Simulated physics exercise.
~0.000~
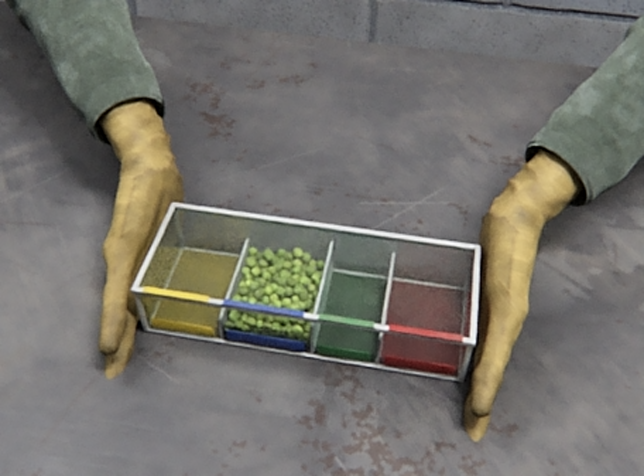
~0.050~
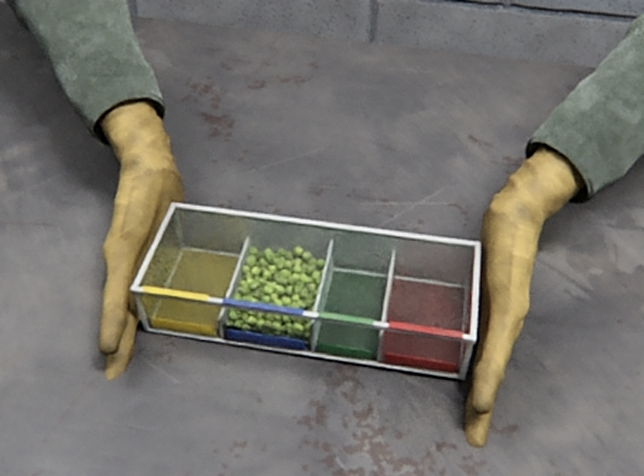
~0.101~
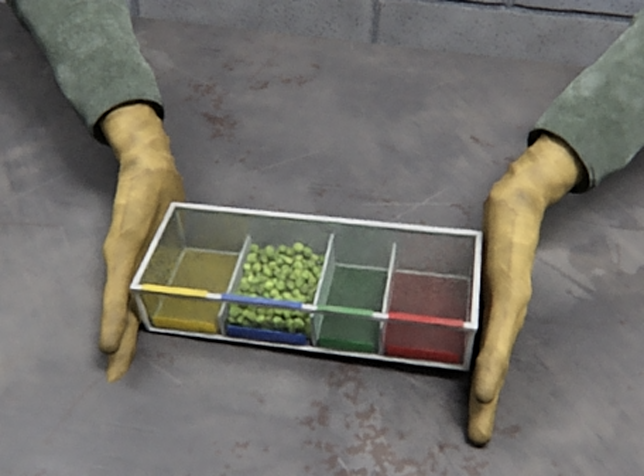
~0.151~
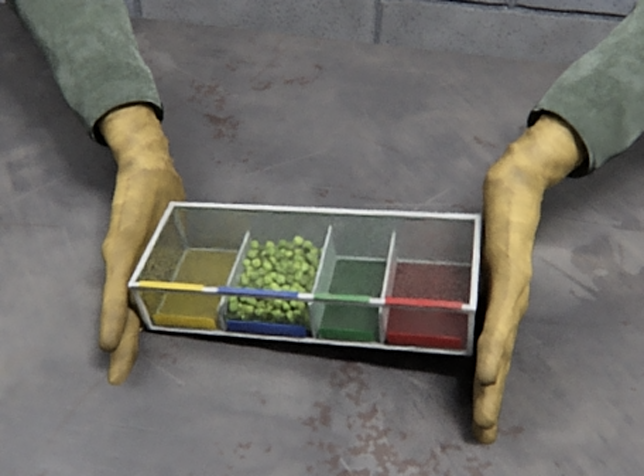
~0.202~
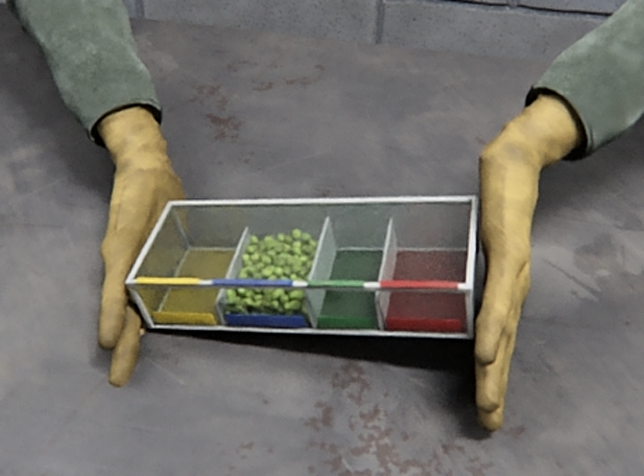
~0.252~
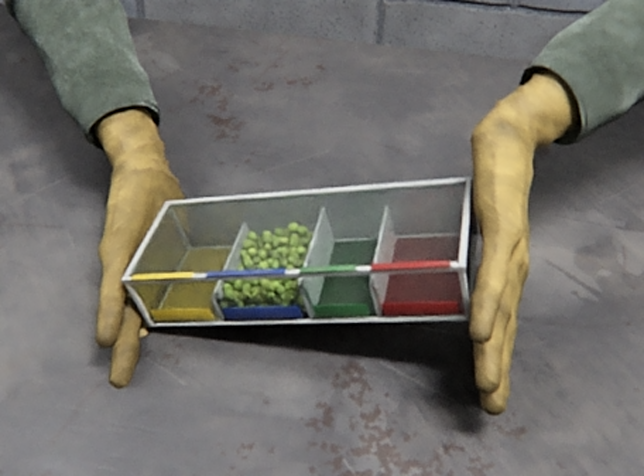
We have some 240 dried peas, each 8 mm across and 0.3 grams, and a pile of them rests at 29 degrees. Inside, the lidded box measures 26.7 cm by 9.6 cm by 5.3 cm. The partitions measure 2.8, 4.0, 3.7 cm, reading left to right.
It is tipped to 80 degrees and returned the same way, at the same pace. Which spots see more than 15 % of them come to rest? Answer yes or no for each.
Red: No, blue: Yes, green: No, yellow: Yes.
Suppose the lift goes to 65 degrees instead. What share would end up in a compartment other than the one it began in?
I'd estimate around 30 per cent.
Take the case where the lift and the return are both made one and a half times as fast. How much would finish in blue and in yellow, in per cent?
You'd end up with blue at 45 percent and yellow at 55 percent.
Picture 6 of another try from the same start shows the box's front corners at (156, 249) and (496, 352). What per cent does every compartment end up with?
The compartments end with red 5 per cent, blue 95 per cent, green 5 per cent and yellow 0 per cent.
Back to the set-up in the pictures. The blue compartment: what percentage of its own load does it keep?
50 per cent, roughly.
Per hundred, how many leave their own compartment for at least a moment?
55 per cent, give or take.
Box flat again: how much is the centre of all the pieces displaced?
I'd put it at close to 5.5 cm.
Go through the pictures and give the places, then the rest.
Box tilt 0 degrees, front corners at (138, 289) and (470, 340); blue 100 %, in the first frame.
Box tilt 1 degrees, front corners at (138, 289) and (470, 337), in the second frame.
Box tilt 4 degrees, front corners at (137, 287) and (471, 326), lowest corner left back, in the third frame.
Box tilt 7 degrees, front corners at (135, 284) and (470, 307), lowest corner left back, in the fourth frame.
Box tilt 12 degrees, front corners at (132, 282) and (467, 286), lowest corner left back, in the fifth frame.
Box tilt 16 degrees, front corners at (128, 279) and (459, 265), lowest corner left back; blue 100 %. The box's pace is about 80 degrees a second, in the sixth frame.
After 1.12 s, tilt 80 degrees; blue 70 %, yellow 30 %.
After 1.70 s, tilt 35 degrees; blue 45 %, yellow 55 %.
Then, at 2.33 s, tilt 0 degrees; blue 45 %, yellow 55 %.
At rest (2.8 s), red 0 %, blue 45 %, green 0 %, yellow 55 %.
